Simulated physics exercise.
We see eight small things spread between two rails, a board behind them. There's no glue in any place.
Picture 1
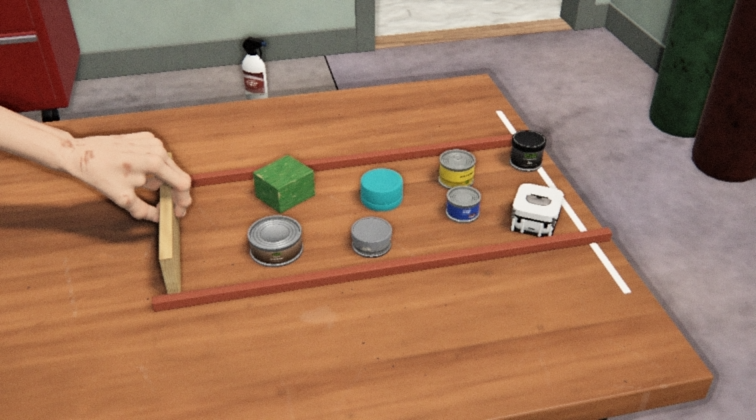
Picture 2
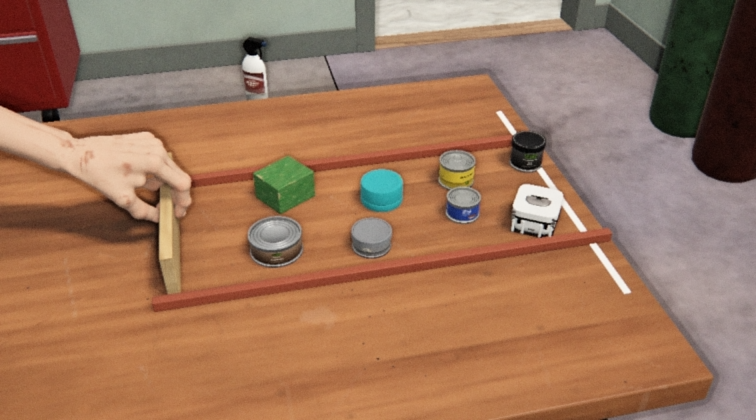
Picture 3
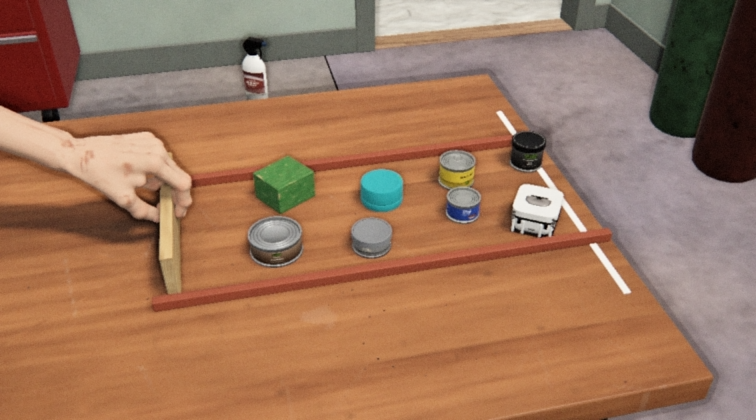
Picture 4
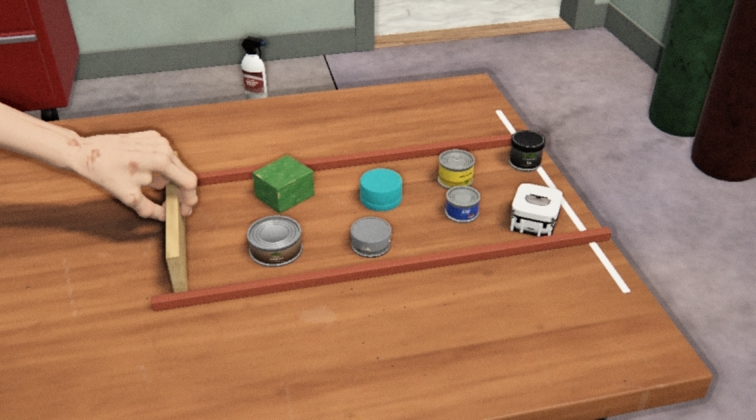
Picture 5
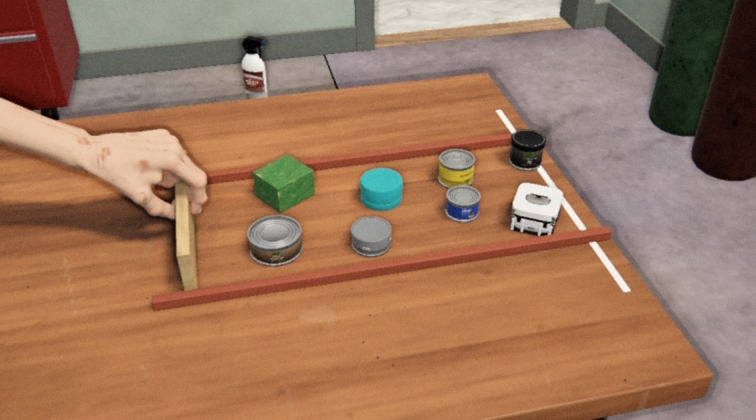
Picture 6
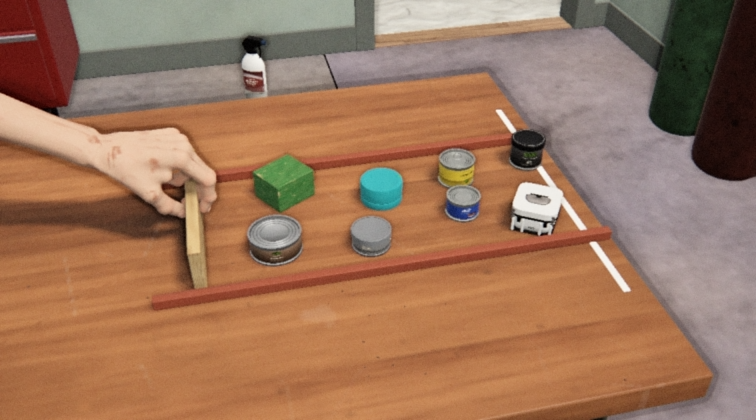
In the video, a hand holds a wooden board upright between two red rails on a table, behind a green block and several small containers. After staying still briefly, the hand slides the board slightly right, while the objects remain in place.
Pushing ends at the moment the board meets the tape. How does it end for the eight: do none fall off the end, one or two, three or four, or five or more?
So the count of drops is upwards of four.
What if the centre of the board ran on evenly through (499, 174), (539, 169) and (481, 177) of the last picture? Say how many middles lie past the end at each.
1, 5, 1.
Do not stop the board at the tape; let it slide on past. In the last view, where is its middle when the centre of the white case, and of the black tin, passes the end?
The middle is at (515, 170) when it's the white case, and at (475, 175) when it's the black tin.
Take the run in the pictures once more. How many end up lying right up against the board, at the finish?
The answer is 1.
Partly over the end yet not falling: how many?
The total here is 1.
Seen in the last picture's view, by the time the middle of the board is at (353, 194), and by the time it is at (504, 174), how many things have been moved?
In order, the tallies are 4 and 8.
Early on, none off yet; black tin at rest near (527, 150); white case at rest near (536, 210); yellow tin at rest near (456, 169).
A while later, none off yet; black tin at rest near (527, 150); white case travelled a little near (555, 210); yellow tin travelled about its own width near (494, 155).
Finally, the number that fall off is five or more; lost, brown pot, green block, turquoise lid, blue pot, yellow tin, white case and black tin.
